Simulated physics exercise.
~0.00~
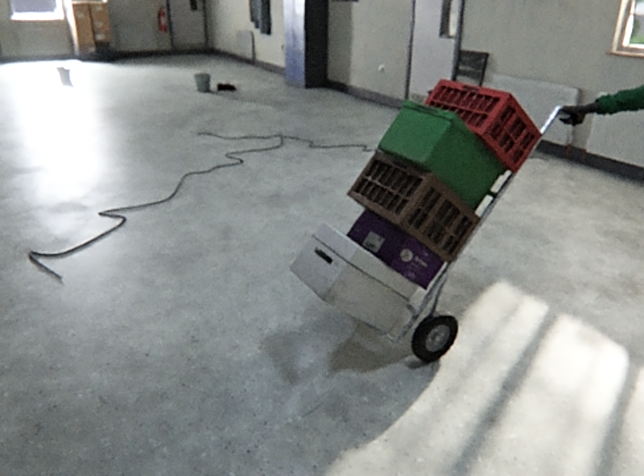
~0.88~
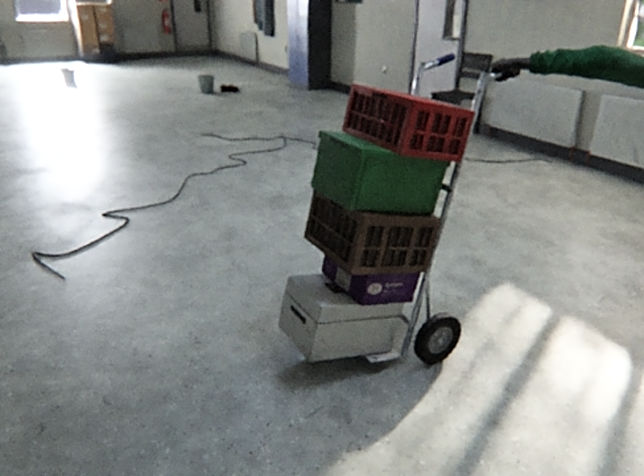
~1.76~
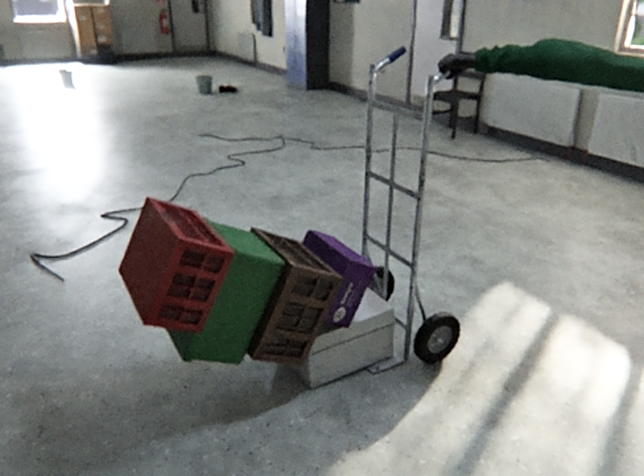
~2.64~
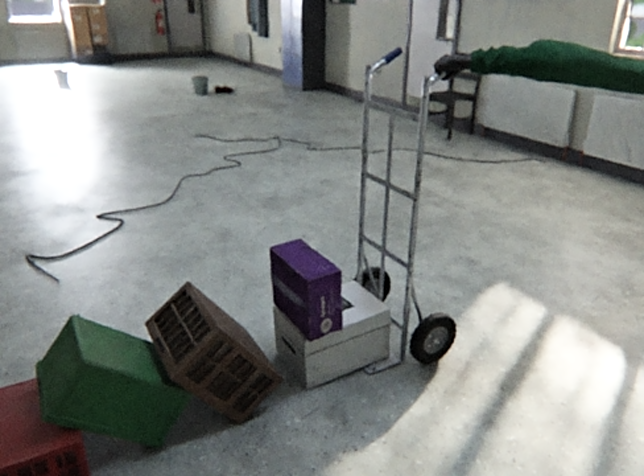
In a large bare room, a green-sleeved arm tipped a loaded hand truck upright, and the stack toppled forward to the left, spilling the red crate, green tote and brown crate onto the floor while the purple box ended tipped over atop the white one.
